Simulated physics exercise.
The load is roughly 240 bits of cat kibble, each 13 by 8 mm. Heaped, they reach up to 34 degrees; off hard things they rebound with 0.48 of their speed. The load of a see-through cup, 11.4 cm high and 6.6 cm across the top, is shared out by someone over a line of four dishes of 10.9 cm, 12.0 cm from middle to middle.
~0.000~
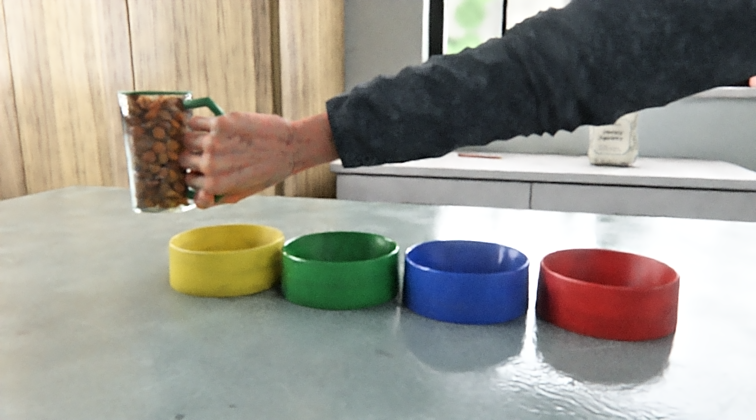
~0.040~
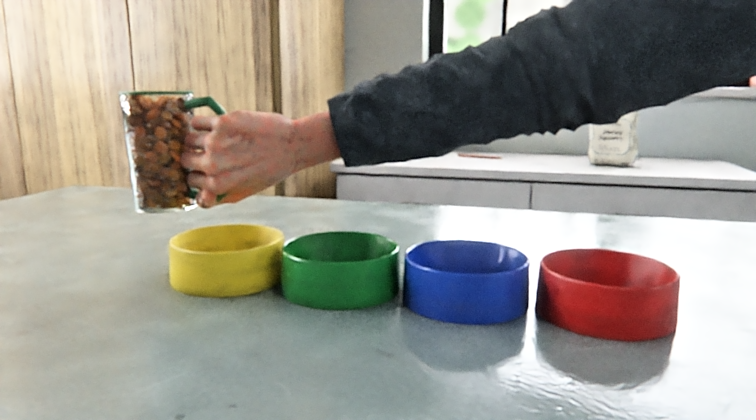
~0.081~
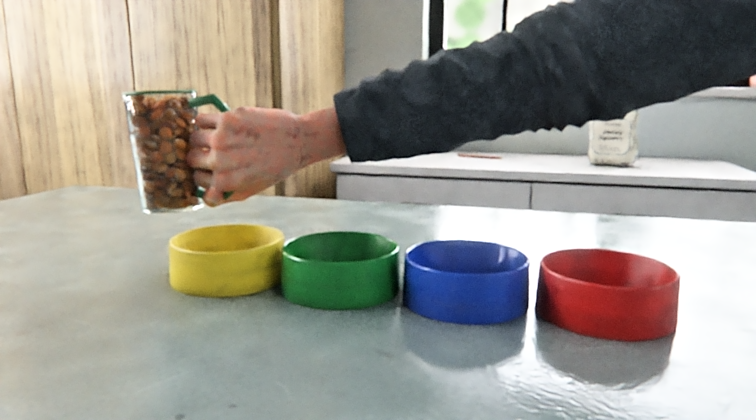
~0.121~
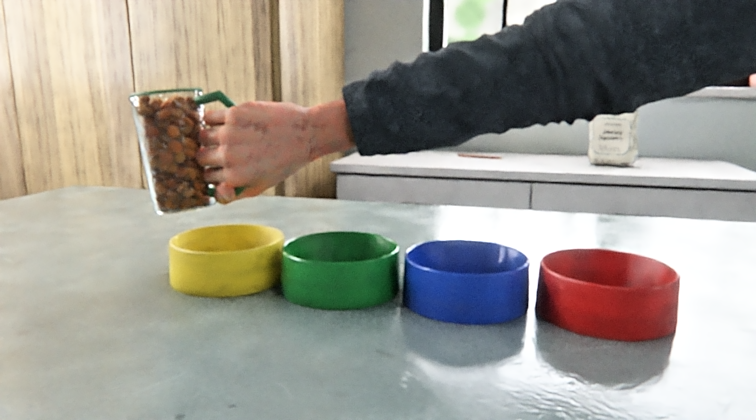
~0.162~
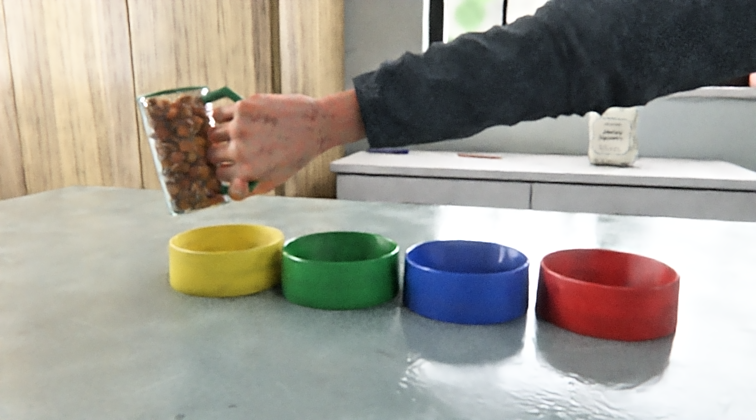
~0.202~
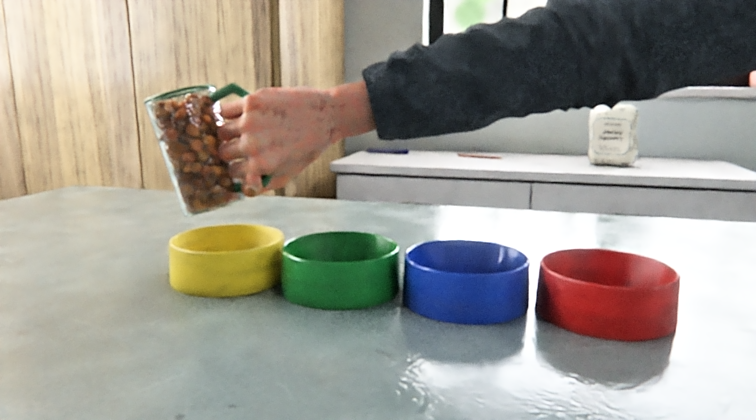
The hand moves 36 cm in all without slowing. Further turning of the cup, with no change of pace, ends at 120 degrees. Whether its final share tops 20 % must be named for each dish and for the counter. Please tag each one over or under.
Red - under; blue - over; green - under; yellow - under; counter - under.
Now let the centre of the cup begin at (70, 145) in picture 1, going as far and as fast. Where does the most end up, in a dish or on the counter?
Most of it lands at green.
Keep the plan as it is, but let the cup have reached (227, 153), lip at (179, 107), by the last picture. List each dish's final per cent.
Dish by dish: Red 0 per cent, blue 100 per cent, green 0 per cent, yellow 0 per cent.
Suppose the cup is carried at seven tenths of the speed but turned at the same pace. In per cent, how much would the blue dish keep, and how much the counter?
Shares - blue 20, counter 10.
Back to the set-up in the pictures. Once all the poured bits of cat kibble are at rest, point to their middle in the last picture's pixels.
When it all comes to rest, the middle is near (449, 278).
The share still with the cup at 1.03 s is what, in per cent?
Roughly 90 per cent, I'd say.
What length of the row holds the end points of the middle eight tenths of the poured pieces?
It spans about 11 centimetres along the dishes.
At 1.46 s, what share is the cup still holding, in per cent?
45 %.
Then, at 0.70 s, tilt 69 degrees; cup holds 100 %.
Then, at 1.03 s, tilt 105 degrees; cup holds 90 %, green 10 %.
After 1.46 s, tilt 120 degrees; cup holds 45 %, blue 40 %, green 10 %.
By 2.5 s all is still; red 0 %, blue 85 %, green 10 %, yellow 0 %, counter 5 %.
